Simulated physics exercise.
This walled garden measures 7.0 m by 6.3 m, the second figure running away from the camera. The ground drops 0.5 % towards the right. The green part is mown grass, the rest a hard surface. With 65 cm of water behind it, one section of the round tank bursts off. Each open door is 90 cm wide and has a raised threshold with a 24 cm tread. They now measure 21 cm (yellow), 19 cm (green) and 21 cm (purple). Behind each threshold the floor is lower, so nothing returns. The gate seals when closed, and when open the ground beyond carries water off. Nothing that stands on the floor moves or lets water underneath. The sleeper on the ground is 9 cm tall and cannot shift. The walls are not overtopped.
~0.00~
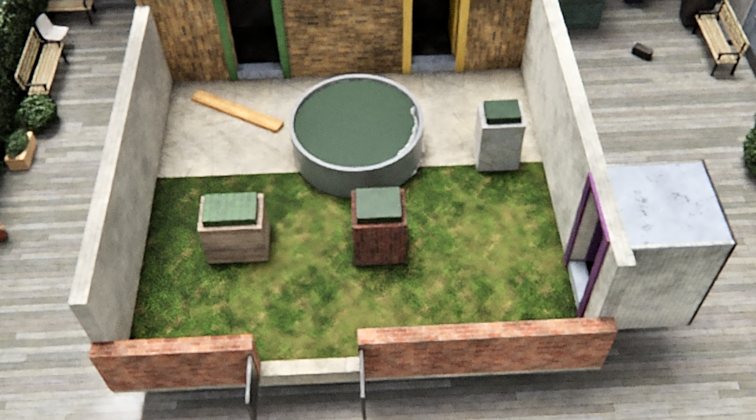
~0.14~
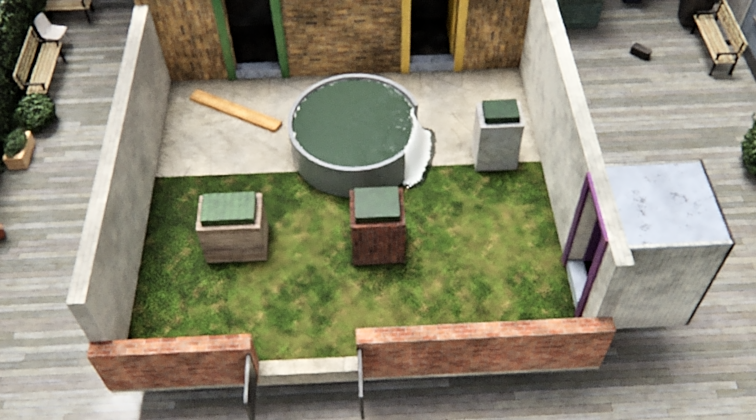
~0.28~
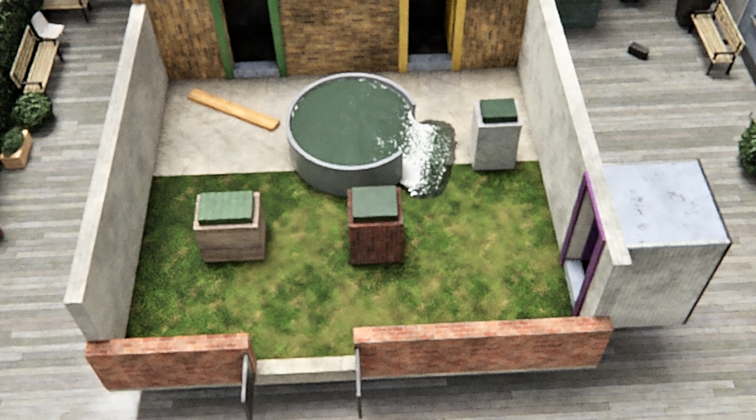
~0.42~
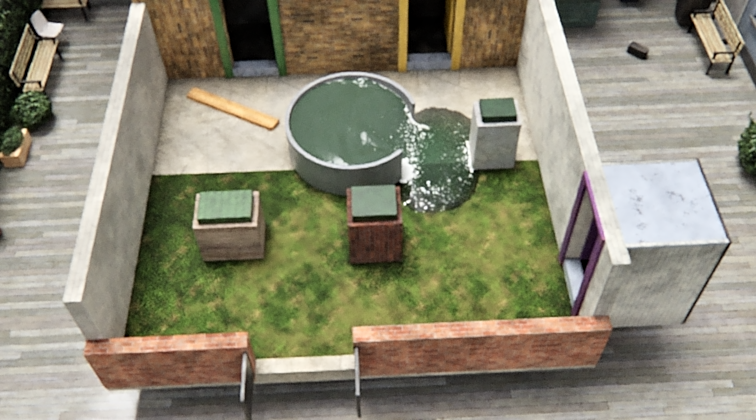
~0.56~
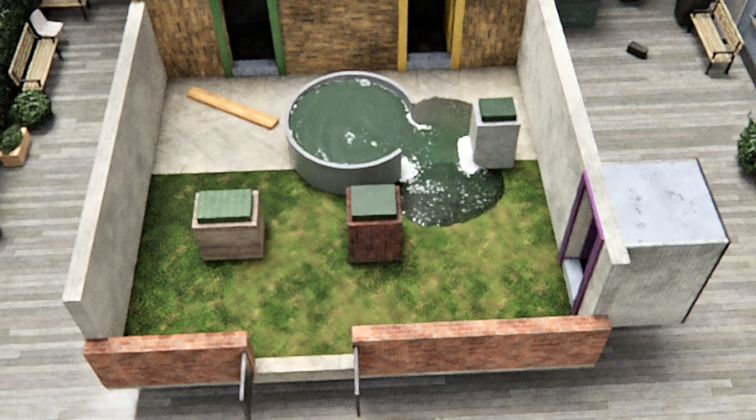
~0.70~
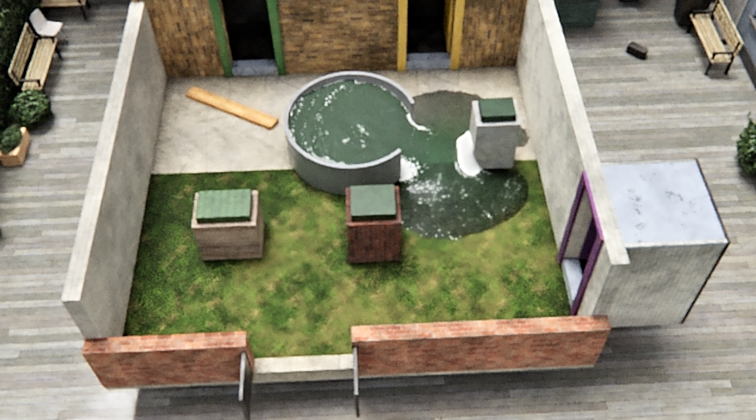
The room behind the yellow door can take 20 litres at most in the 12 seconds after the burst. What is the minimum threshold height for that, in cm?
About 7 cm.
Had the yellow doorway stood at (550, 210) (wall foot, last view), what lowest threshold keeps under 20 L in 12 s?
About 14.5 cm.
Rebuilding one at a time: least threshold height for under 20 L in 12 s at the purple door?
Roughly 12.0 cm at purple.
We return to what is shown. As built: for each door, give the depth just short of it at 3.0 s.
Depths in cm: Yellow 11, green 0, purple 14.
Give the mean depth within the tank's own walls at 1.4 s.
About 43 cm.
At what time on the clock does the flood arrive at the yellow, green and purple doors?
Arrival: Yellow 1.6 s, green 4.0 s, purple 1.8 s.
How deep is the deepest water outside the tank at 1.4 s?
Up to some 46 cm.
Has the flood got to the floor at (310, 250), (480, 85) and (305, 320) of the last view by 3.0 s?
In turn: Still dry, wet, not reached.
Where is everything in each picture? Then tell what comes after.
Still water, 65 cm deep, in the round tank at (356, 123); the yellow door at (435, 32) is dry, in the first picture.
The gap is at (416, 149), the front 0.3 m out at (431, 136); the back of the round tank holds 65 cm, in the second picture.
The front is at (451, 132), 0.7 m from the gap at (414, 149); 1.1 m2 of floor is wet, 65 cm left at the back, in the third picture.
The gap is at (413, 149), the front 1.2 m out at (469, 192); the back of the round tank holds 65 cm, in the fourth picture.
Water pours out at (413, 148) and has run 1.7 m, to (497, 196); about 5 cm deep outside, 62 cm at the back, in the fifth picture.
Water pours out at (412, 148) and has run 2.1 m, to (523, 193); about 4 cm deep outside, 57 cm at the back; the yellow door at (430, 29), 2.3 m from the gap, is still 0.8 m from the nearest water, in the sixth picture.
After 1.4 s water covers 20 % of the floor, deepest (46 cm) near (459, 154); it has not reached the yellow door.
After 3.0 s water covers 35 % of the floor, deepest (26 cm) near (459, 154); 11 cm at the yellow door, 0 litres in over its 21 cm threshold.
After 12.0 s water covers 95 % of the floor, deepest (10 cm) near (547, 239); 6 cm at the yellow door, 0 litres in over its 21 cm threshold.
At the yellow door as built, the water arrived by 1.7 s and peaked near 11 cm at 3.4 s.
Run again over the same 12 s with other heights there, 31 litres in over 6 cm, 12 litres over 8 cm. The limit of 20 litres is kept from about 7 cm up.
